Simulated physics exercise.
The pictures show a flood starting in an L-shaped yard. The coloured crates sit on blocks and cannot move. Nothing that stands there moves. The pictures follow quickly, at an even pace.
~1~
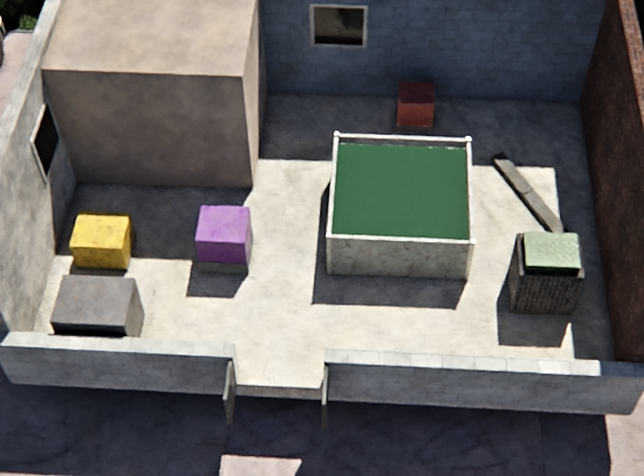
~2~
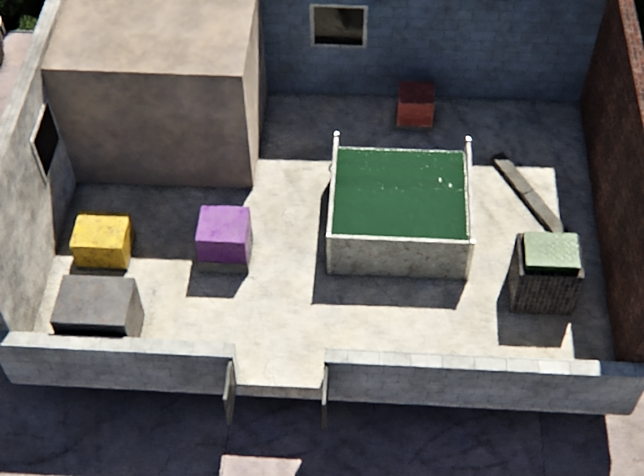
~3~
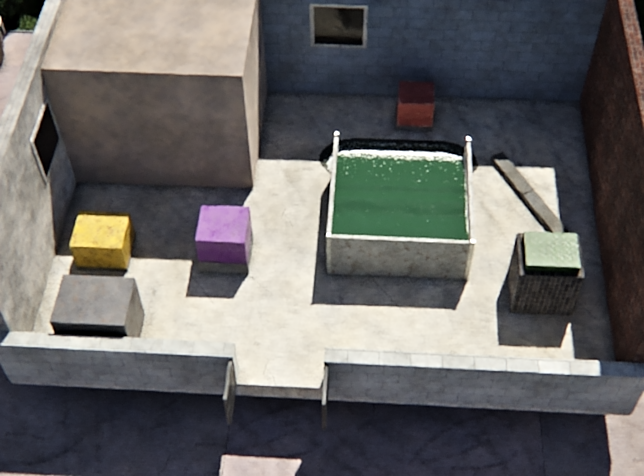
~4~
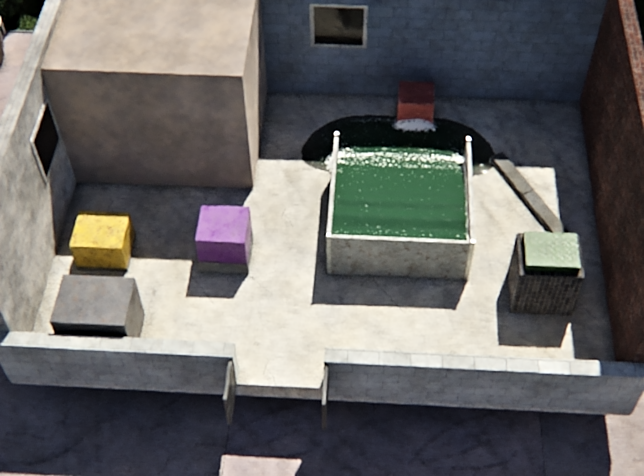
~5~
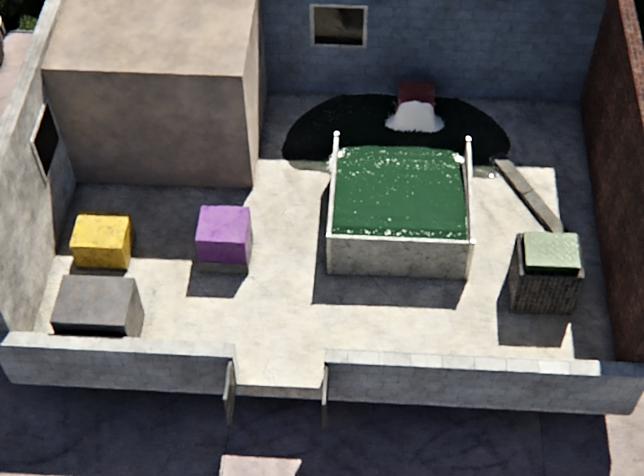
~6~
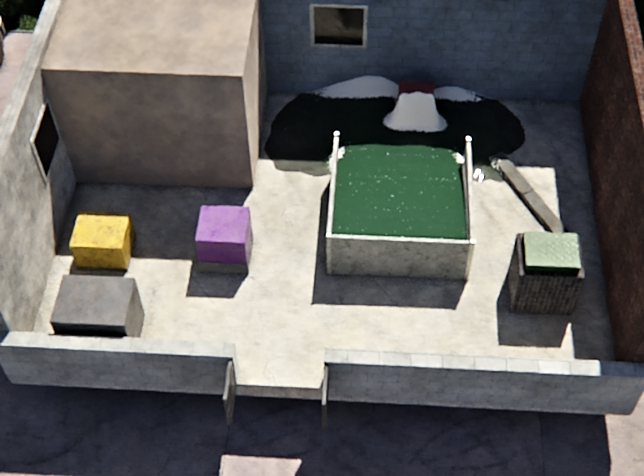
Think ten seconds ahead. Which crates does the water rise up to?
In the end: The purple crate escapes dry; the yellow crate is wetted; the red crate is wetted.
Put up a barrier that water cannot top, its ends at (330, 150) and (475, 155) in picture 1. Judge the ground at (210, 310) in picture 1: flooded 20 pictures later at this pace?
Verdict: Not flooded.
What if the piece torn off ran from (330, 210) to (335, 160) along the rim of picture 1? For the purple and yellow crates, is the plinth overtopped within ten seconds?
The purple one is soaked, the yellow one is wetted.
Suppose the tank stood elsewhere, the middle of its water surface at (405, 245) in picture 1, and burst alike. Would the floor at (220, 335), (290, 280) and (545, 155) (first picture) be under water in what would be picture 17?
In turn: Free of water, no water, covered.
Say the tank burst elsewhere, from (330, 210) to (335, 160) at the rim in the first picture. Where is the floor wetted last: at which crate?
The red crate.
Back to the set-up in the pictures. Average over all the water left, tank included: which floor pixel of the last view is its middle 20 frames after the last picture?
I would point to (409, 174).
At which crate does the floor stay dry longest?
I say the yellow crate.
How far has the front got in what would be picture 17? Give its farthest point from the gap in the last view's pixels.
Near (573, 102).
A moment on, water covers 25 % of the floor; the purple crate not reached, the yellow crate not reached, the red crate water round its plinth.
Next, water covers 35 % of the floor; the purple crate not reached, the yellow crate not reached, the red crate water round its plinth.
Then, water covers 60 % of the floor; the purple crate water round its plinth, the yellow crate water round its plinth, the red crate water round its plinth.
Later, water covers 90 % of the floor; the purple crate water round its plinth, the yellow crate water round its plinth, the red crate water round its plinth.
In the end, water covers 100 % of the floor; the purple crate stayed above the water, the yellow crate was topped, the red crate was topped.
